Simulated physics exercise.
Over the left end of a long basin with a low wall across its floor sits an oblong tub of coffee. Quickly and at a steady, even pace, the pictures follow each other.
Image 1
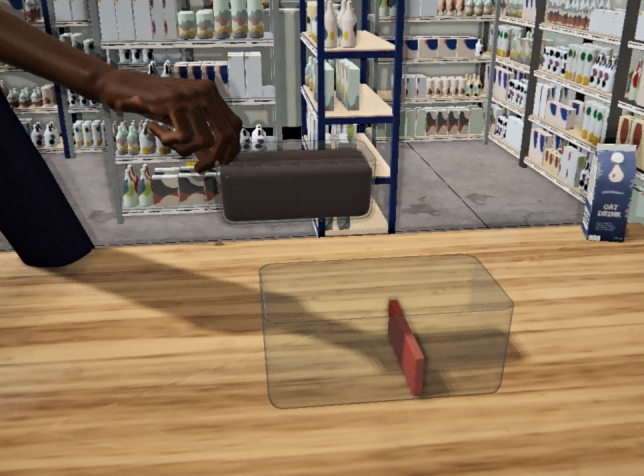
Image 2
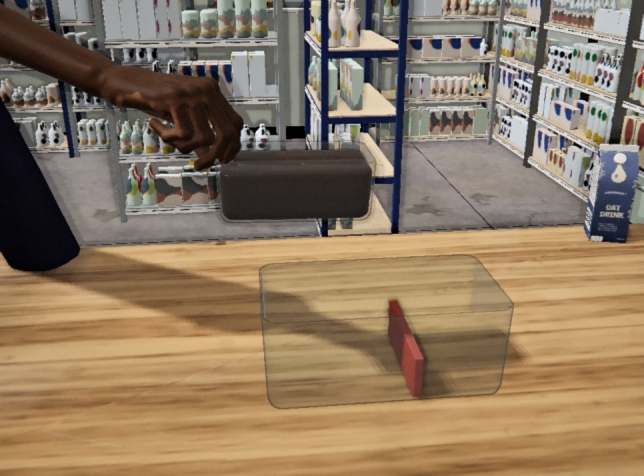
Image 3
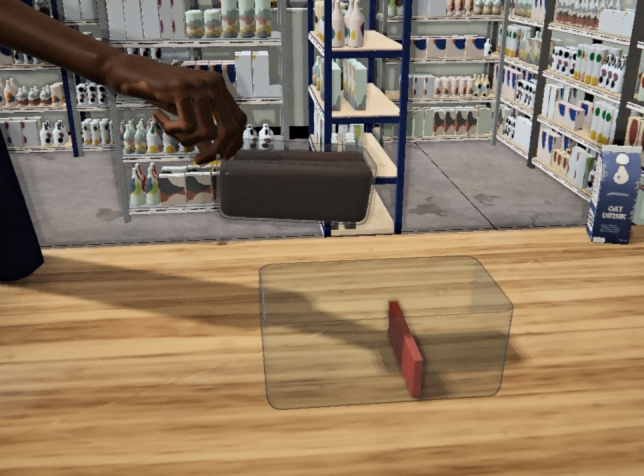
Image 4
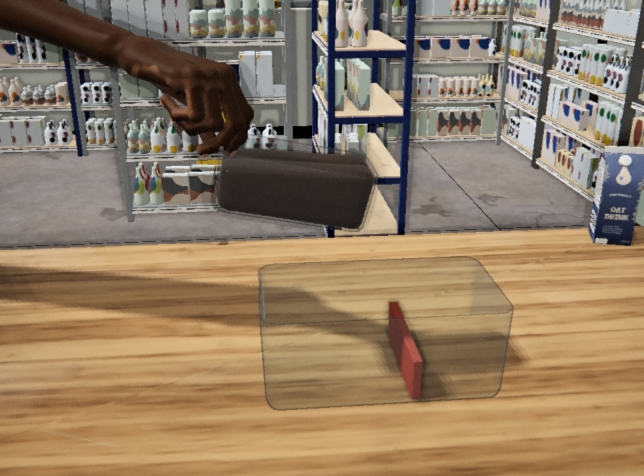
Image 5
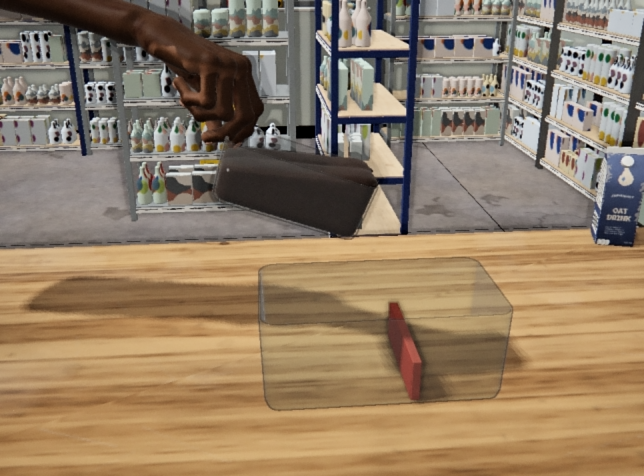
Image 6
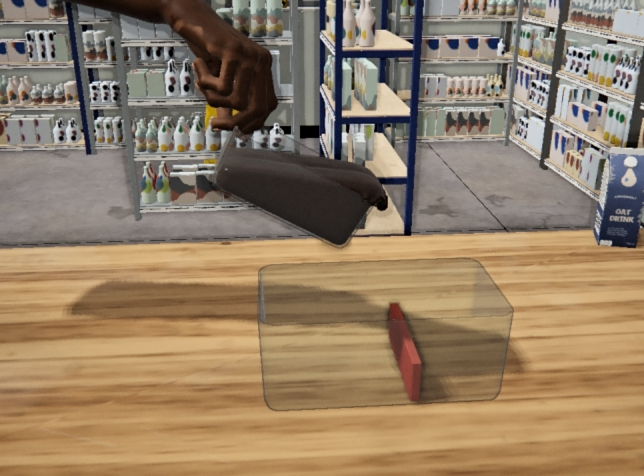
A clear oblong tub of dark coffee hangs from a hand above a wooden counter in a shop, seen from slightly above. Below it sits a long see-through basin with a low red wall across its floor, with stocked shelves behind and a blue carton at right. The hand tips the tub's right end steadily downward, dark coffee begins crossing that rim, and the camera swings slightly, sliding the background right.
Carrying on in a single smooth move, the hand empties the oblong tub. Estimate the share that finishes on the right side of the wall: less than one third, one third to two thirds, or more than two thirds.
The centre band.
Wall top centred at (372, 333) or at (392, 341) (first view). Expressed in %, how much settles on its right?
First some 75, then 50 per cent.
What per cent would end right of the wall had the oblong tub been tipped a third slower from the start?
About 65 %.
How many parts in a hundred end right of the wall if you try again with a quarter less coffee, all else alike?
About 45 parts in a hundred, give or take.
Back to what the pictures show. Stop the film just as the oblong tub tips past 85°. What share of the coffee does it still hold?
Some 15 in a hundred has yet to spill out.
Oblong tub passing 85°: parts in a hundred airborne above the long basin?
40 %.
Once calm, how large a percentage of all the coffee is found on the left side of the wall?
About 45 percent.
A moment on, the oblong tub is tipped on its side and 16 per cent is still to pour, 4 is left of the wall and 37 right of it.
Next, the oblong tub is tipped on its side and 4 per cent is still to pour, 31 is left of the wall and 49 right of it.
Then the oblong tub is tipped on its side and 1 per cent is still to pour, 40 is left of the wall and 51 right of it.
Later the oblong tub is tipped on its side and 0 per cent is still to pour, 43 is left of the wall and 51 right of it.
In the end 43 per cent lies left of the wall, 51 right of it and 7 outside.
